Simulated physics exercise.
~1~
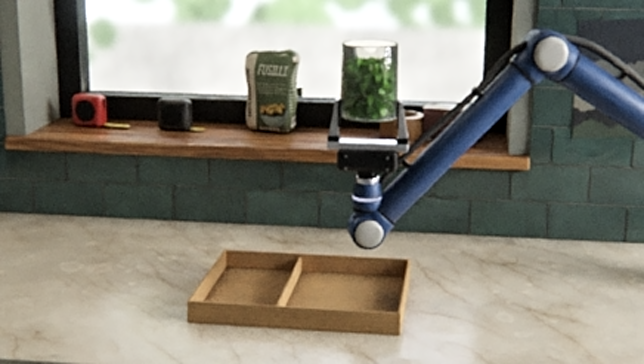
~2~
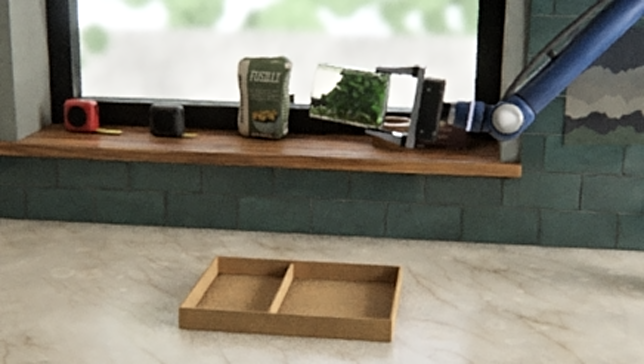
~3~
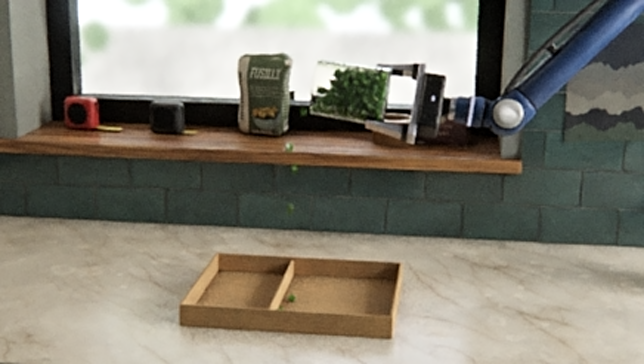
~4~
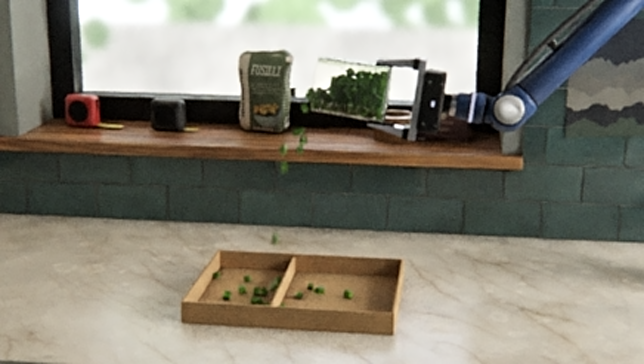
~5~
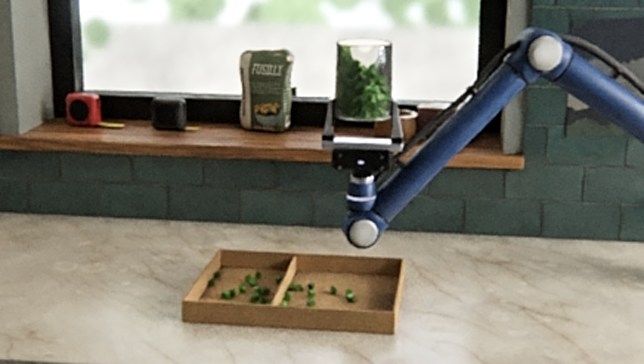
On a pale marble counter beneath a window, a shallow brown tray with one divider sits below a wooden sill holding two tape measures and a green pasta packet. A blue robot arm holds a clear beaker of chopped green vegetables upright above the tray. The arm swings the beaker over onto its side, its mouth pointing left. A few green pieces drop into the tray, then more trickle down and scatter on both sides of the divider. Finally the arm turns the beaker upright again, with most of the pieces still inside.
